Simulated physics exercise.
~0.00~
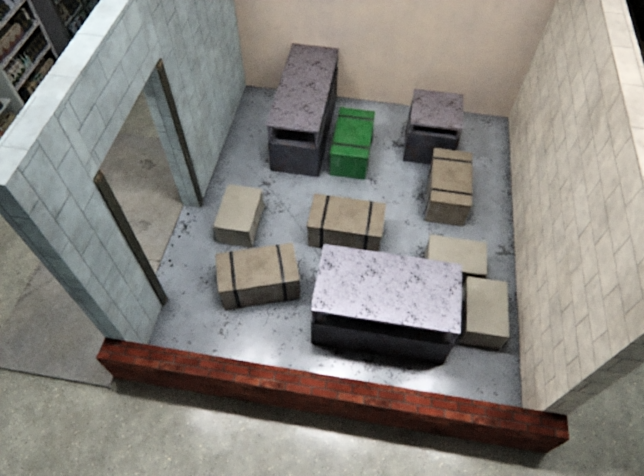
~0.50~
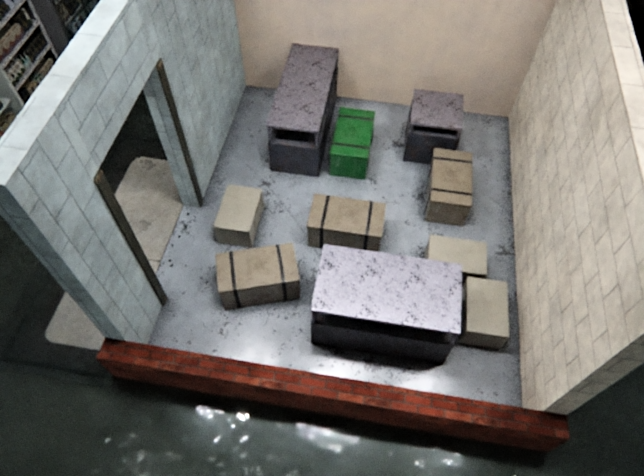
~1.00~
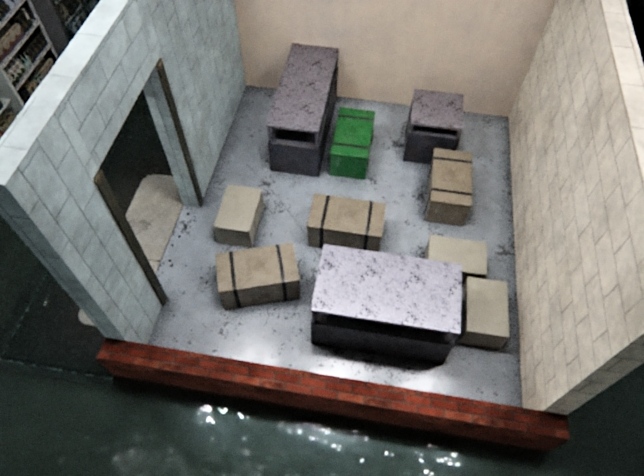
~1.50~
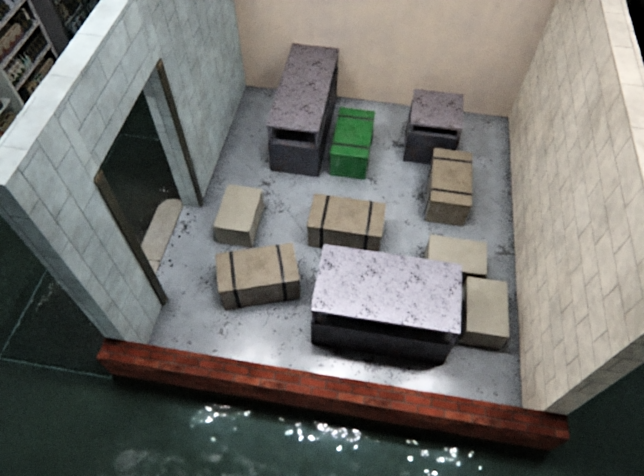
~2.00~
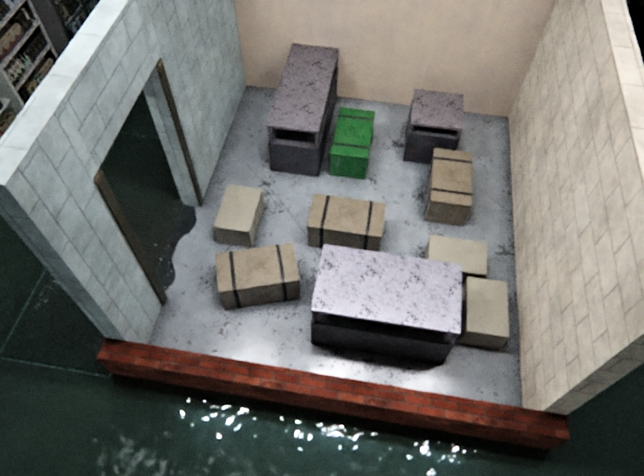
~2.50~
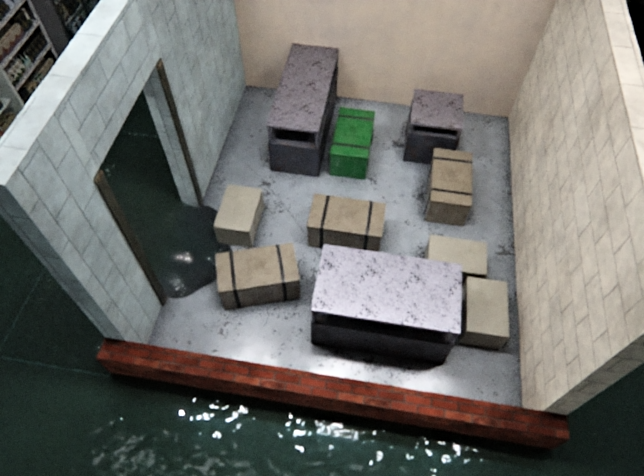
Roofless room holding crates and a green trunk, dark water spreading around the outside, then creeping in through the left doorway.
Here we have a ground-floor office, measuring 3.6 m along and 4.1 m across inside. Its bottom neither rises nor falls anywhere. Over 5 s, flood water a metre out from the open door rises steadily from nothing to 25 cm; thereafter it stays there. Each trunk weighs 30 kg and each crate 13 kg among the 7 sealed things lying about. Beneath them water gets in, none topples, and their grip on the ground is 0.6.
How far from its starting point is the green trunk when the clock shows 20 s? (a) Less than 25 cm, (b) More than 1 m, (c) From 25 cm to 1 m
More than 1 m.
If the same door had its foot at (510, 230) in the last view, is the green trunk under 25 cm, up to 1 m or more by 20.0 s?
So the green trunk is slightly displaced by then.
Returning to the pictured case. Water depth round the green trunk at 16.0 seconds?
Somewhere close to 22 cm.
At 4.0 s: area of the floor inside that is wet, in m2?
3.5 m2.
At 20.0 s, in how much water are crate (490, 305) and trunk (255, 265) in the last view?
Around 23 cm and 24 cm.
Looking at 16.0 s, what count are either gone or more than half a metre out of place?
By that point, 6.
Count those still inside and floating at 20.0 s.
I get 7.
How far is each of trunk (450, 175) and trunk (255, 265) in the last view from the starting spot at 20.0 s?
One is off by 120 cm, the other by 120 cm, in the order asked.
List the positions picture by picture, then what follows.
The green trunk at (353, 131) rests on the ground; water covers 0.0 m2; 0 of 7 have shifted, in the first frame.
The green trunk at (353, 131) rests on the ground; 0.0 m2 under water; 0 of 7 have shifted, in the second frame.
The green trunk at (353, 131), on the bottom; 0.0 m2 under water; 0 of 7 have shifted, in the third frame.
The green trunk at (353, 131), on the bottom; water covers 0.0 m2; 0 of 7 have shifted, in the fourth frame.
The green trunk at (353, 131) rests on the ground; 0.0 m2 under water; 0 of 7 have shifted, in the fifth frame.
The green trunk at (353, 131), on the bottom; 0.4 m2 under water; 0 of 7 have shifted, in the sixth frame.
After 4.0 s the green trunk is near (353, 131), 0.0 m from its start, aground; 0 afloat.
After 9.0 s the green trunk is near (354, 130), 0.0 m from its start, aground; 5 afloat.
After 16.0 s the green trunk is near (430, 153), 1.0 m from its start, afloat; 7 afloat.
After 20.0 s the green trunk is near (465, 179), 1.5 m from its start, afloat; 7 afloat.
